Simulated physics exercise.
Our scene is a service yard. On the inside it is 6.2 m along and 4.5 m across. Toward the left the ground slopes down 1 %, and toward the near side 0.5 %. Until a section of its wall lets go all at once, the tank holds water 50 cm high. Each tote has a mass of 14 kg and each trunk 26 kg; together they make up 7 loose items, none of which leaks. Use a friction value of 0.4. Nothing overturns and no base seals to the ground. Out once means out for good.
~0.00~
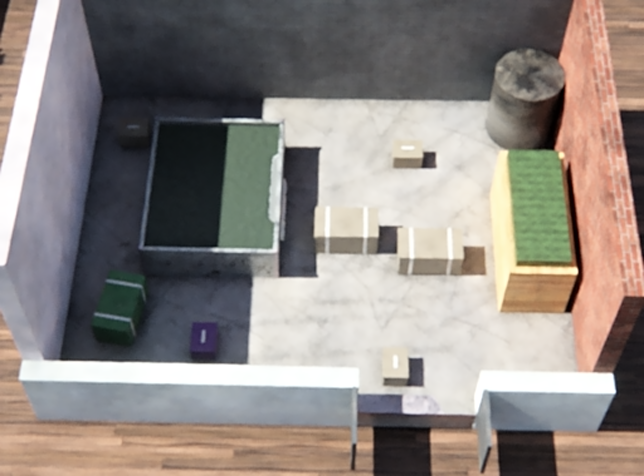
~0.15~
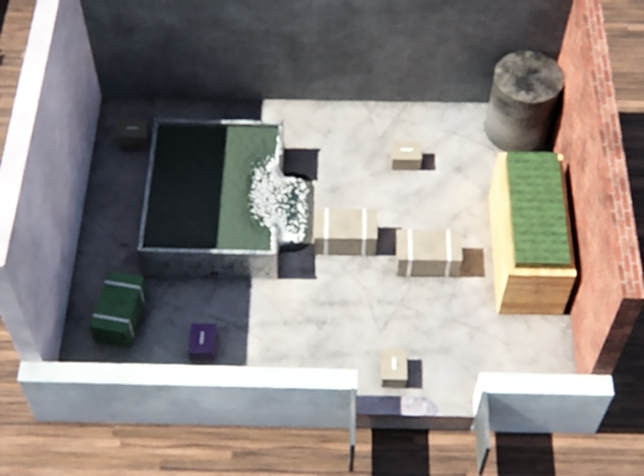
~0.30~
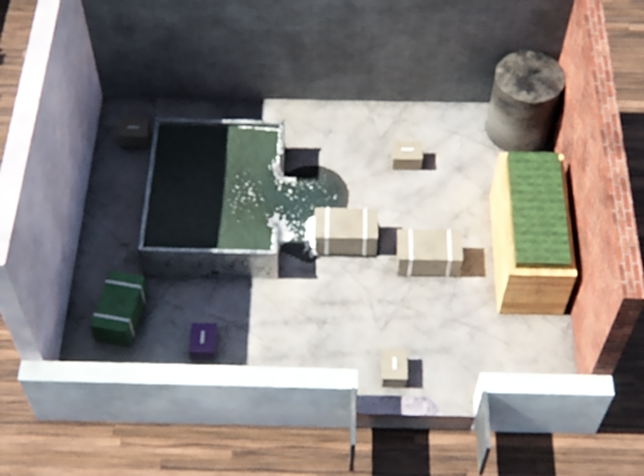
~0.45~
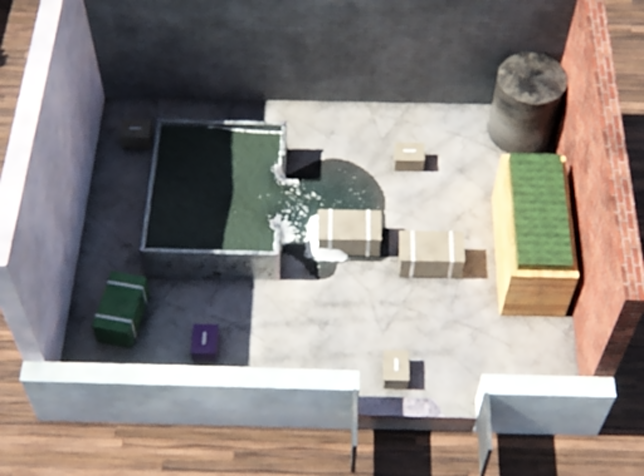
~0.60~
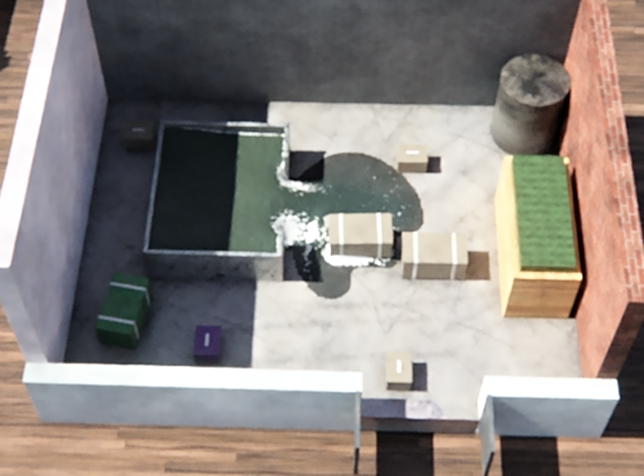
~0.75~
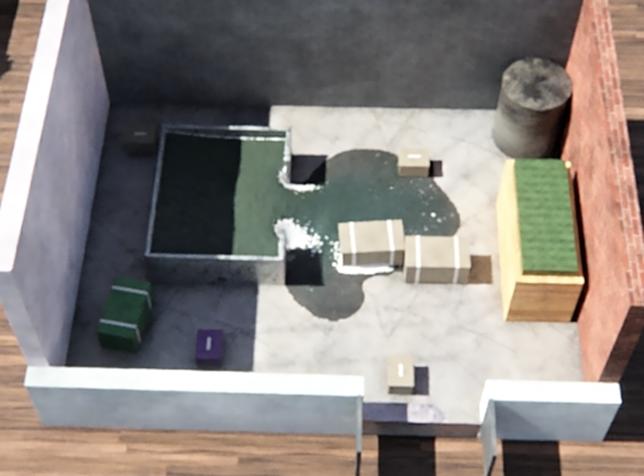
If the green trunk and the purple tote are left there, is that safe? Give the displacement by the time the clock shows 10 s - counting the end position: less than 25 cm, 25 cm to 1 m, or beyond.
My prediction: The green trunk ought to stand firm, the purple tote ought to stand firm.
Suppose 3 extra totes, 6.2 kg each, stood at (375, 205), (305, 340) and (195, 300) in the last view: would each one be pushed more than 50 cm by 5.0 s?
The first one ends up beyond that, the second inside that, the third inside that.
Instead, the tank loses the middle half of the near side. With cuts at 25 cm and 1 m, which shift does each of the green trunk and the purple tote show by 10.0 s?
If so, the green trunk is washed away, the purple tote is washed away.
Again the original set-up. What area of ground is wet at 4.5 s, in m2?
My estimate is roughly 20 m2.
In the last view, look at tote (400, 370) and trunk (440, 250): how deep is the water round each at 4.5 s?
Roughly 5 and 5 cm.
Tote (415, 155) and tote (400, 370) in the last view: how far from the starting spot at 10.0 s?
In turn: 100 cm, 30 cm.
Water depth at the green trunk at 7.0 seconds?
About 0 cm.
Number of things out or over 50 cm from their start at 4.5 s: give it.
Count then: 2.
After 2.0 s the green trunk is near (124, 307), 0.0 m from its start, aground; the purple tote is near (209, 344), 0.0 m from its start, aground; 0 of 7 are out; 0 afloat.
After 4.5 s the green trunk is near (124, 307), 0.0 m from its start, aground; the purple tote is near (209, 344), 0.0 m from its start, aground; 0 of 7 are out; 0 afloat.
After 7.0 s the green trunk is near (124, 307), 0.0 m from its start, aground; the purple tote is near (209, 344), 0.0 m from its start, aground; 1 of 7 are out; 0 afloat.
After 10.0 s the green trunk is near (124, 307), 0.0 m from its start, aground; the purple tote is near (209, 344), 0.0 m from its start, aground; 1 of 7 are out; 0 afloat.
